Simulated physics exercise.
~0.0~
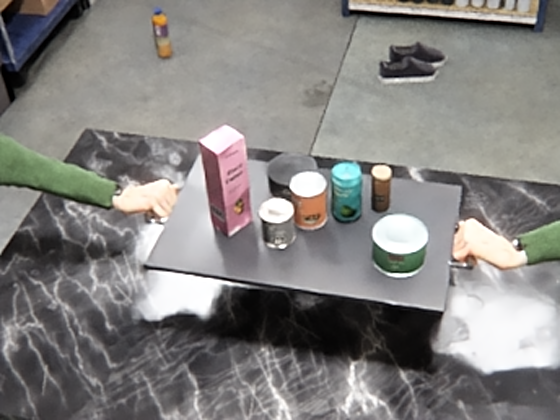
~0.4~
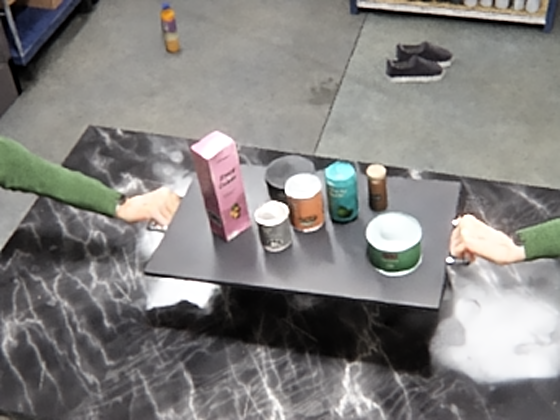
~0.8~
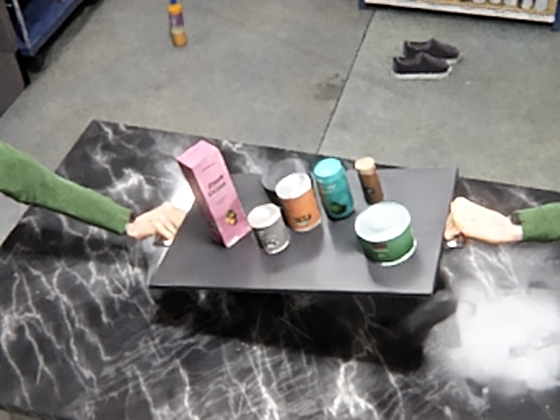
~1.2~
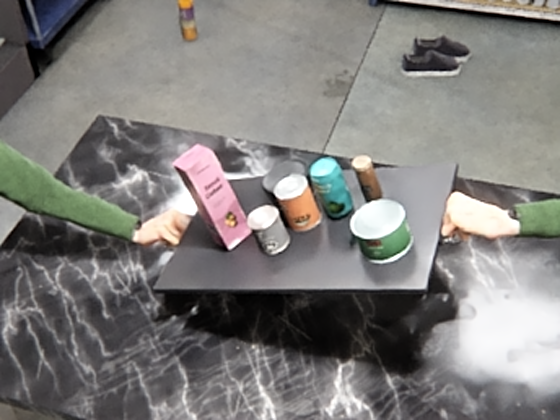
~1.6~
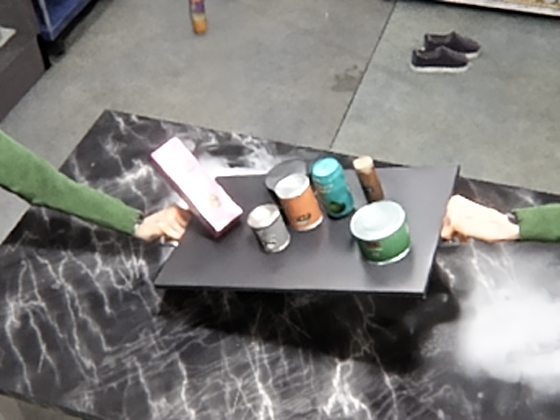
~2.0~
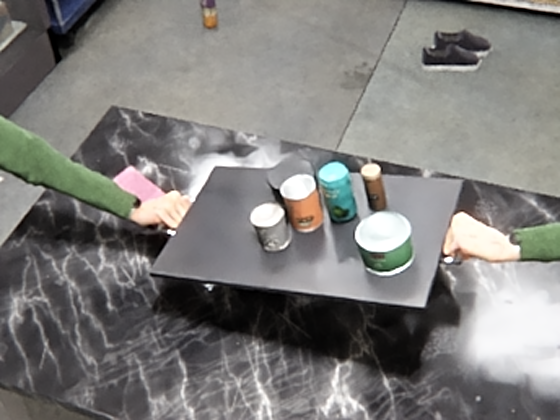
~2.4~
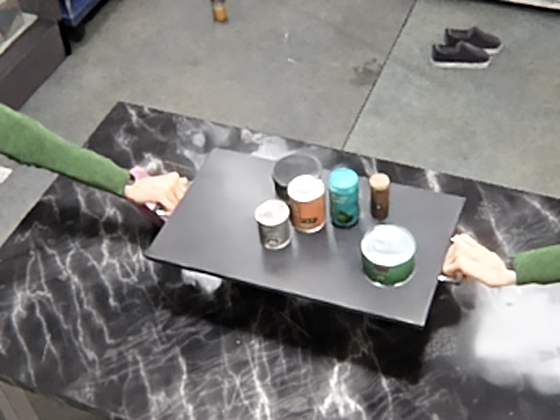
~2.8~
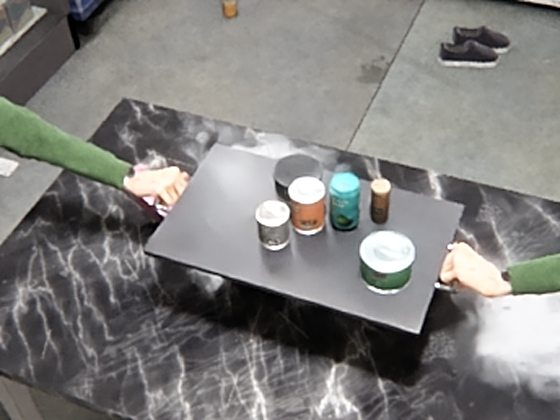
A pink carton topples off the left of a tray two hands tilt and level.
